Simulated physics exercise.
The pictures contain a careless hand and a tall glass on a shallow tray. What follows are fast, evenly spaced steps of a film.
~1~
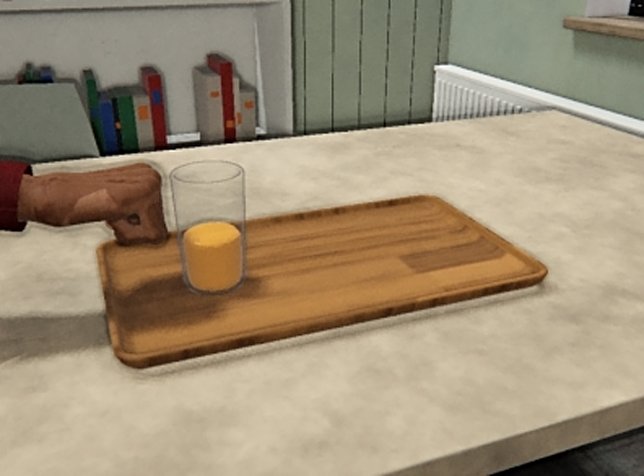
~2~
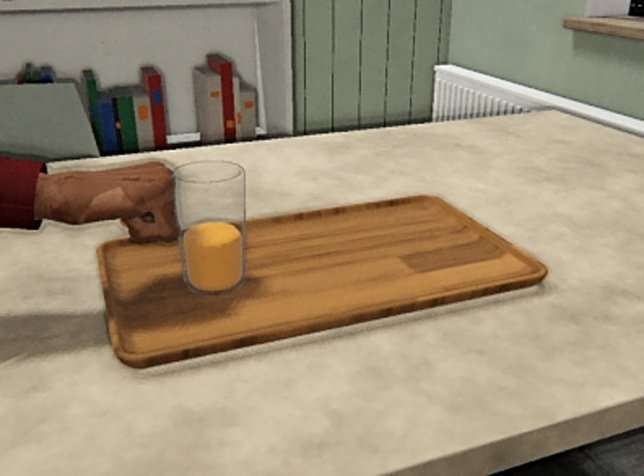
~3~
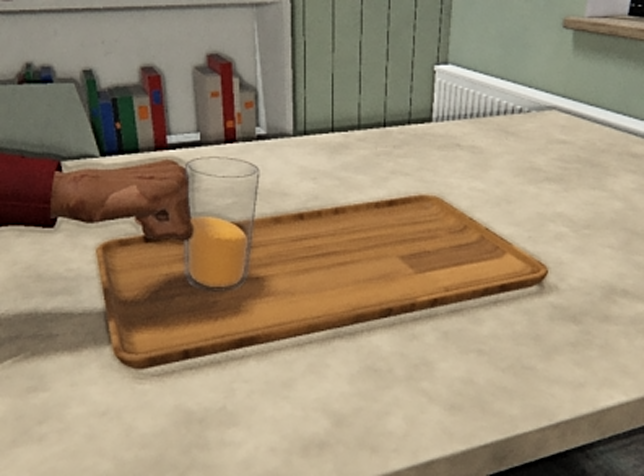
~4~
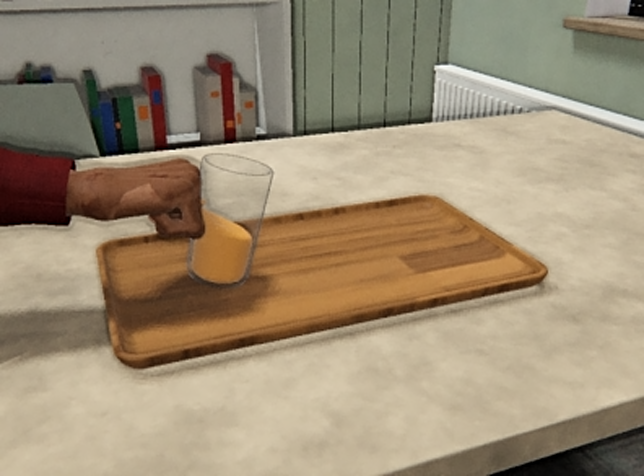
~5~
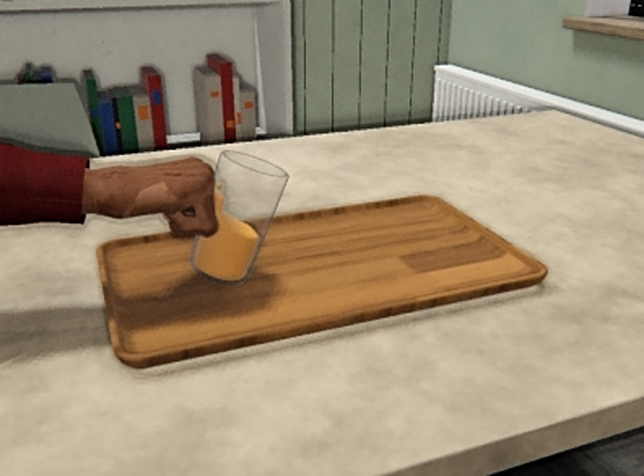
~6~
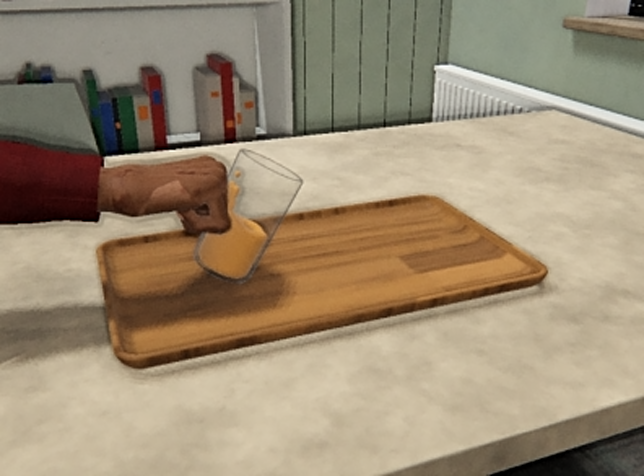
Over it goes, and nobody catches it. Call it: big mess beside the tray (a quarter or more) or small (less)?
Big.
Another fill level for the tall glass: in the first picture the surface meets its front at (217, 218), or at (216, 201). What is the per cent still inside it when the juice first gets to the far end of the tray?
50 % and 55 %.
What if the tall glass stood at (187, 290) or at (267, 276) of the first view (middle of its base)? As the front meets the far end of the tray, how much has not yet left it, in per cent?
Estimate: 50 % then 75 %.
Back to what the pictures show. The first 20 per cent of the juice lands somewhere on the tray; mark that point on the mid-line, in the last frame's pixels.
I'd put it at roughly (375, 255) on the centre line.
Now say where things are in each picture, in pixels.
In the first picture, it leans 0°; its right rim is at (240, 170); the juice meets the walls at (183, 236) and (238, 227); the tray's far rim is at (484, 229); the tray is clear ahead.
In the second picture, it leans 0°; its right rim is at (241, 170); the juice meets the walls at (183, 235) and (238, 227).
In the third picture, it leans 7°; its right rim is at (255, 170); the juice meets the walls at (189, 219) and (240, 226).
In the fourth picture, it leans 14°; its right rim is at (269, 171); the juice meets the walls at (199, 200) and (251, 228).
In the fifth picture, it leans 22°; its right rim is at (284, 174); the juice meets the walls at (206, 216) and (257, 229).
In the sixth picture, it leans 30°; its right rim is at (298, 179); the juice meets the walls at (211, 219) and (264, 227).
A moment on, the tall glass lies on its side and 100 per cent is in the glass, 0 on the tray and 0 above or beyond its rim.
Next, the tall glass lies on its side and 58 per cent is in the glass, 37 on the tray and 5 above or beyond its rim.
Then the tall glass lies on its side and 30 per cent is in the glass, 52 on the tray and 18 above or beyond its rim.
Later the tall glass lies on its side and 16 per cent is in the glass, 45 on the tray and 39 above or beyond its rim.
In the end 61 per cent is held by tray and glass, 39 is off the tray.
